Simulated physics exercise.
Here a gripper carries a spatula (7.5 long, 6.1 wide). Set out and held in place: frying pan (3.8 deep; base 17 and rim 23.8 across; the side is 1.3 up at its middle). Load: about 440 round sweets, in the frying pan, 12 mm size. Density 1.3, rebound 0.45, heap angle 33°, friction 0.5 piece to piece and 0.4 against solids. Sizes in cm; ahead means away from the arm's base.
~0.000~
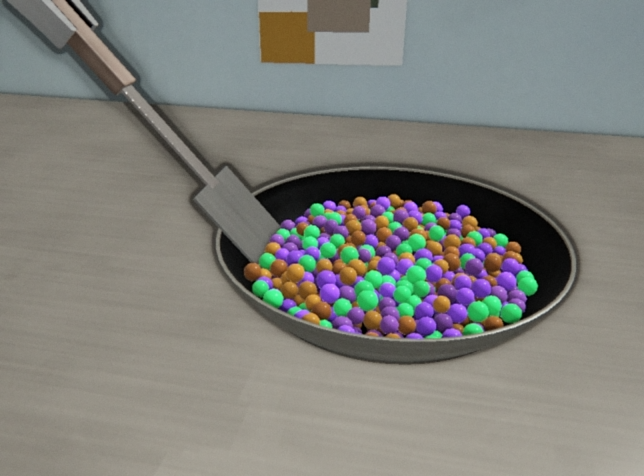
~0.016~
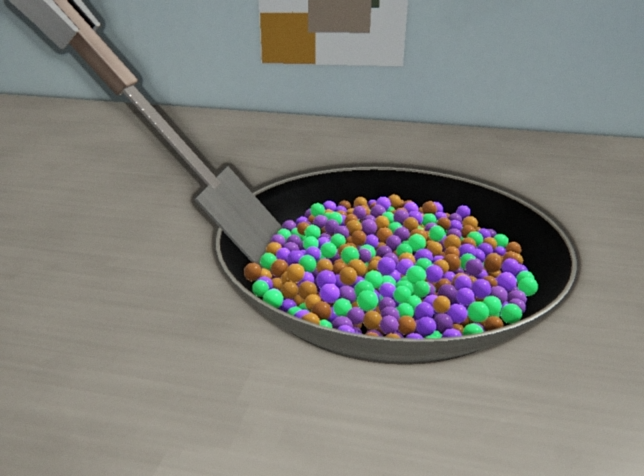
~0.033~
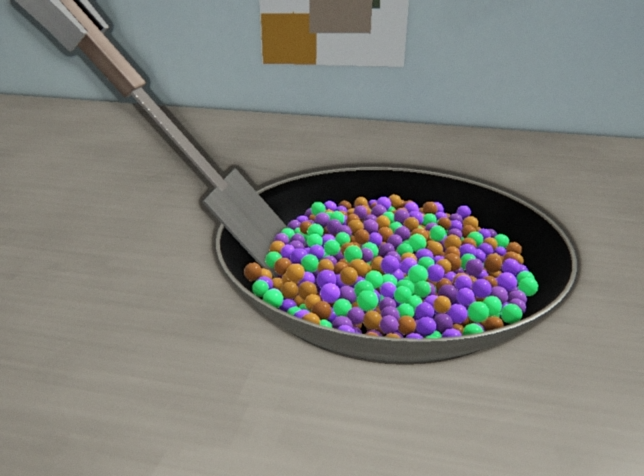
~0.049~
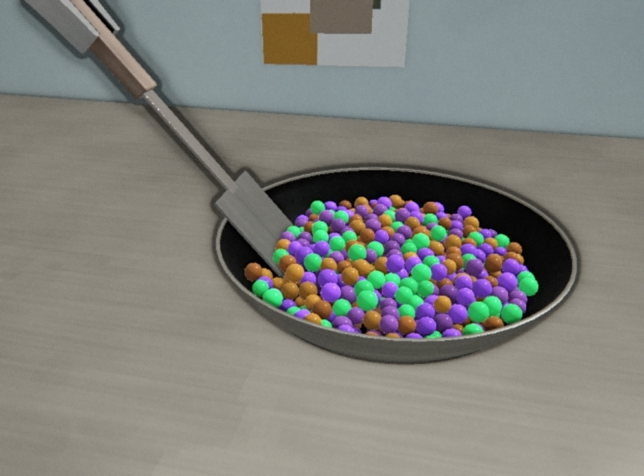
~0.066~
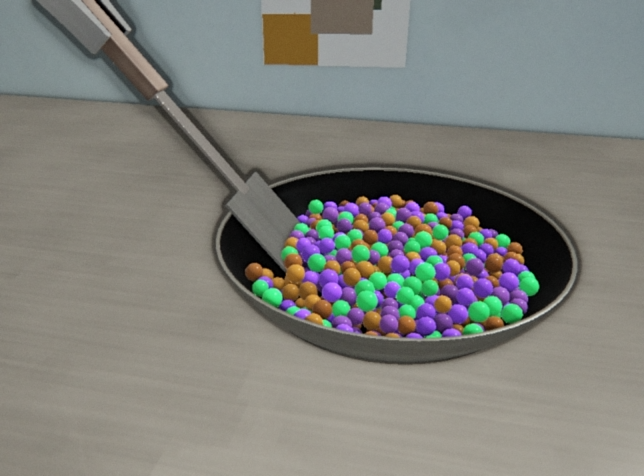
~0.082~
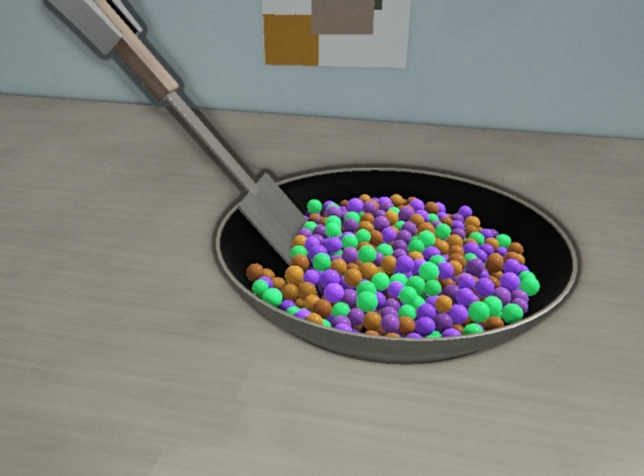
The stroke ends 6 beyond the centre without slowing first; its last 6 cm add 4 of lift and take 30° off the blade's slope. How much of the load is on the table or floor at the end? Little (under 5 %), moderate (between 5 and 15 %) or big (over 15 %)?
Answer: Little; under 5 % of the round sweets finish on the table or floor.
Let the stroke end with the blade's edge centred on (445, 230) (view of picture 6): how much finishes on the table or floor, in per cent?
Some 0 per cent.
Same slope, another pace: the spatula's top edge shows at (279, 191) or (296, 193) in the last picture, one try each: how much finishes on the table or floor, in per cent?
Some 10 and 15 per cent.
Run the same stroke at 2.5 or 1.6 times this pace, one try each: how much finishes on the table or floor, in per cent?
Some 20 and 10 per cent.
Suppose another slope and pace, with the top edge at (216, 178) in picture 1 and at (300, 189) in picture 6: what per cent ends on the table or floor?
Some 15 per cent.
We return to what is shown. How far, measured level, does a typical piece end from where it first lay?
Some 2 cm.
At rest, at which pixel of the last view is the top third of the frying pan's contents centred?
Around (491, 258).
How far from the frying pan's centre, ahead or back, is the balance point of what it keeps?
Some 3.0 cm ahead.
By 0.16 s, sloping 49°, highest piece 5 above the table; 438 in the frying pan.
By 0.25 s, sloping 34°, highest piece 7 above the table; 438 in the frying pan.
By 0.49 s, sloping 19°, highest piece 5 above the table; 431 in the frying pan, 7 on the table or floor.
By 1.54 s, sloping 19°, highest piece 5 above the table; 429 in the frying pan, 9 on the table or floor.
Final count, 429 in the frying pan, 9 on the table or floor. That is 2 % on the table or floor.
